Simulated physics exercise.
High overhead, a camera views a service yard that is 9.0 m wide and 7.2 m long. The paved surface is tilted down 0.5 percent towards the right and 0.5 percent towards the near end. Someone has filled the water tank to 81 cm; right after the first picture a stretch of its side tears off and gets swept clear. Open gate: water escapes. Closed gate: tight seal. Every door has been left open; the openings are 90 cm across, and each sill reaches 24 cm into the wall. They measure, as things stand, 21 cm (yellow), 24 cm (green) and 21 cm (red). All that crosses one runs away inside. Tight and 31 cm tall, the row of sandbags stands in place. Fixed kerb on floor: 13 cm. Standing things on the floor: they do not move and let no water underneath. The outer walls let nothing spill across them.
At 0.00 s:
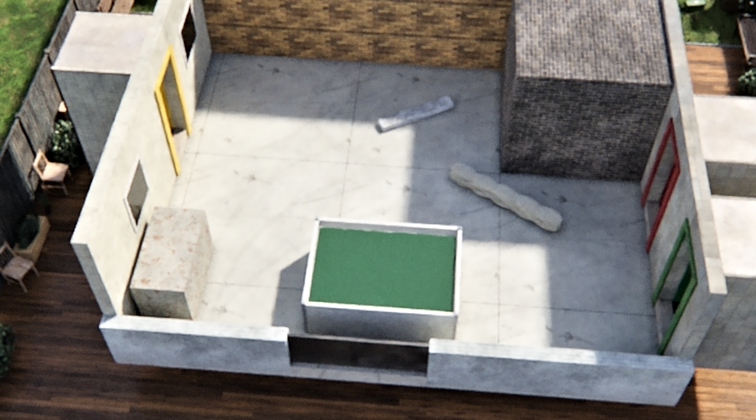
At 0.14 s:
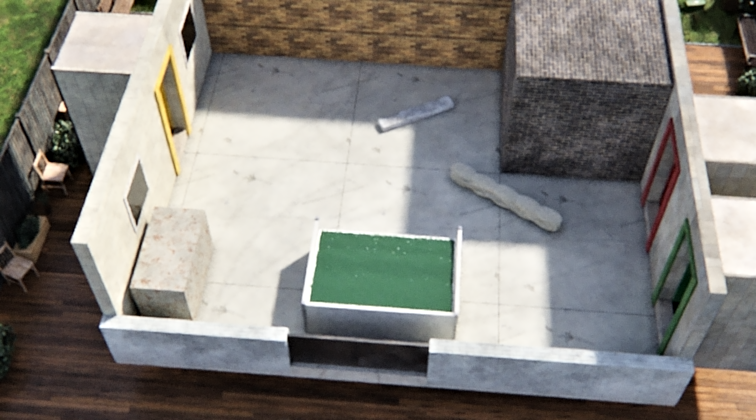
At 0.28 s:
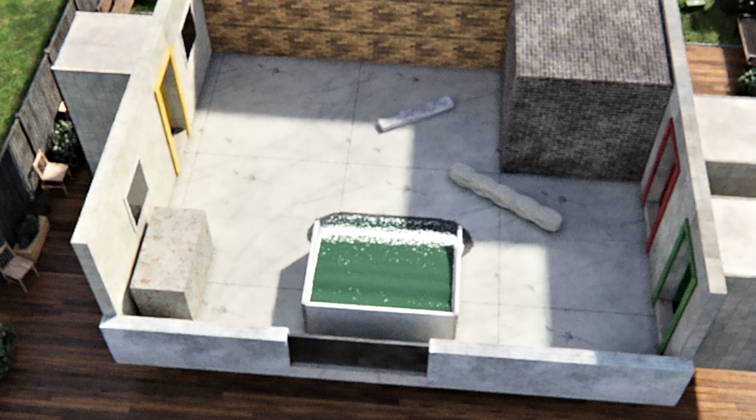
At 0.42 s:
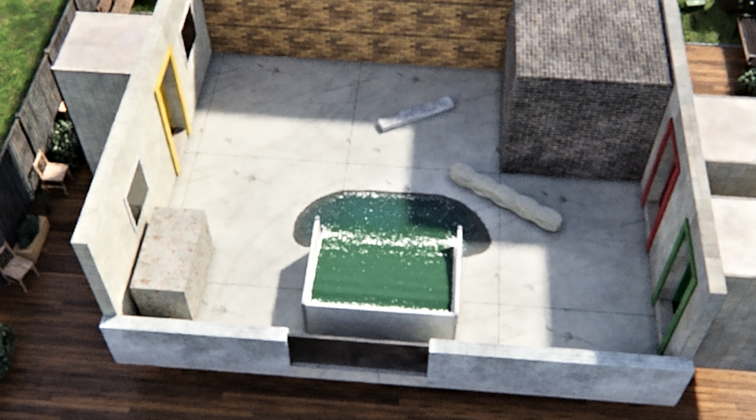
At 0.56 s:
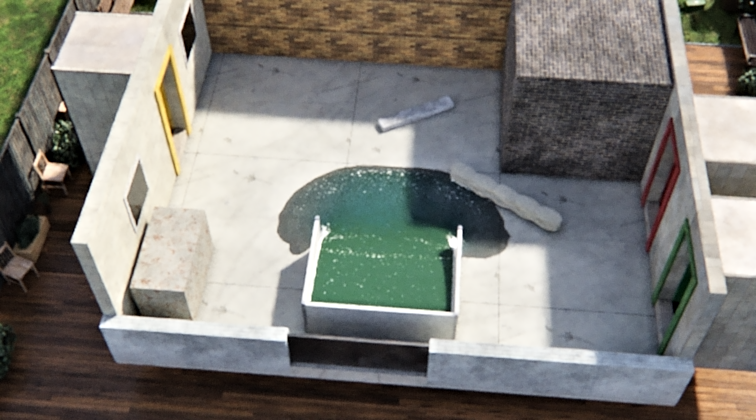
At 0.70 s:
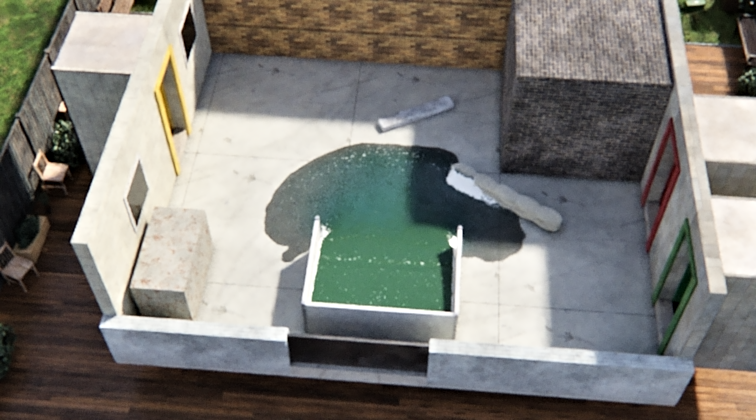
Green water poured out of the far side of a white tank after that wall vanished, spreading in a widening rounded pool across the pale paved yard and washing against the nearer lumpy pale barrier.
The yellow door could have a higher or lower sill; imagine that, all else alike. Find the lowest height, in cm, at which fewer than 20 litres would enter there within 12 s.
I would say 6 cm.
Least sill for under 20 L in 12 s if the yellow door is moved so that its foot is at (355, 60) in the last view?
Something near 24 cm.
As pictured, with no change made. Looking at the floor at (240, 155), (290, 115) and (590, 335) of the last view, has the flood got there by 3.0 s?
I'd mark them touched by the flood, touched by the flood and touched by the flood, respectively.
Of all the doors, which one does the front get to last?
The red door comes last.
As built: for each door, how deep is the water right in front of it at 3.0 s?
In cm: Yellow 4, green 2, red 0.
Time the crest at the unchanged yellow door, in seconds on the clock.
Roughly at 5.0 s.
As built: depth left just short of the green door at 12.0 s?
Some 7.5 centimetres.
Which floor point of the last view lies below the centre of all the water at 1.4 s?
Centre estimate: (391, 226) px, approximately.
After 1.4 s water covers 40 % of the floor, deepest (39 cm) near (455, 191); it has not reached the yellow door.
After 3.0 s water covers 60 % of the floor, deepest (36 cm) near (211, 57); 4 cm at the yellow door, 0 litres in over its 21 cm sill.
After 12.0 s water covers 95 % of the floor, deepest (15 cm) near (193, 346); 6 cm at the yellow door, 0 litres in over its 21 cm sill.
At the yellow door as built, the water arrived by 2.5 s and peaked near 11 cm at 4.8 s.
Run again over the same 12 s with other heights there, 39 litres in over 4.5 cm, 13 litres over 6.5 cm. The limit of 20 litres is kept from about 6 cm up.
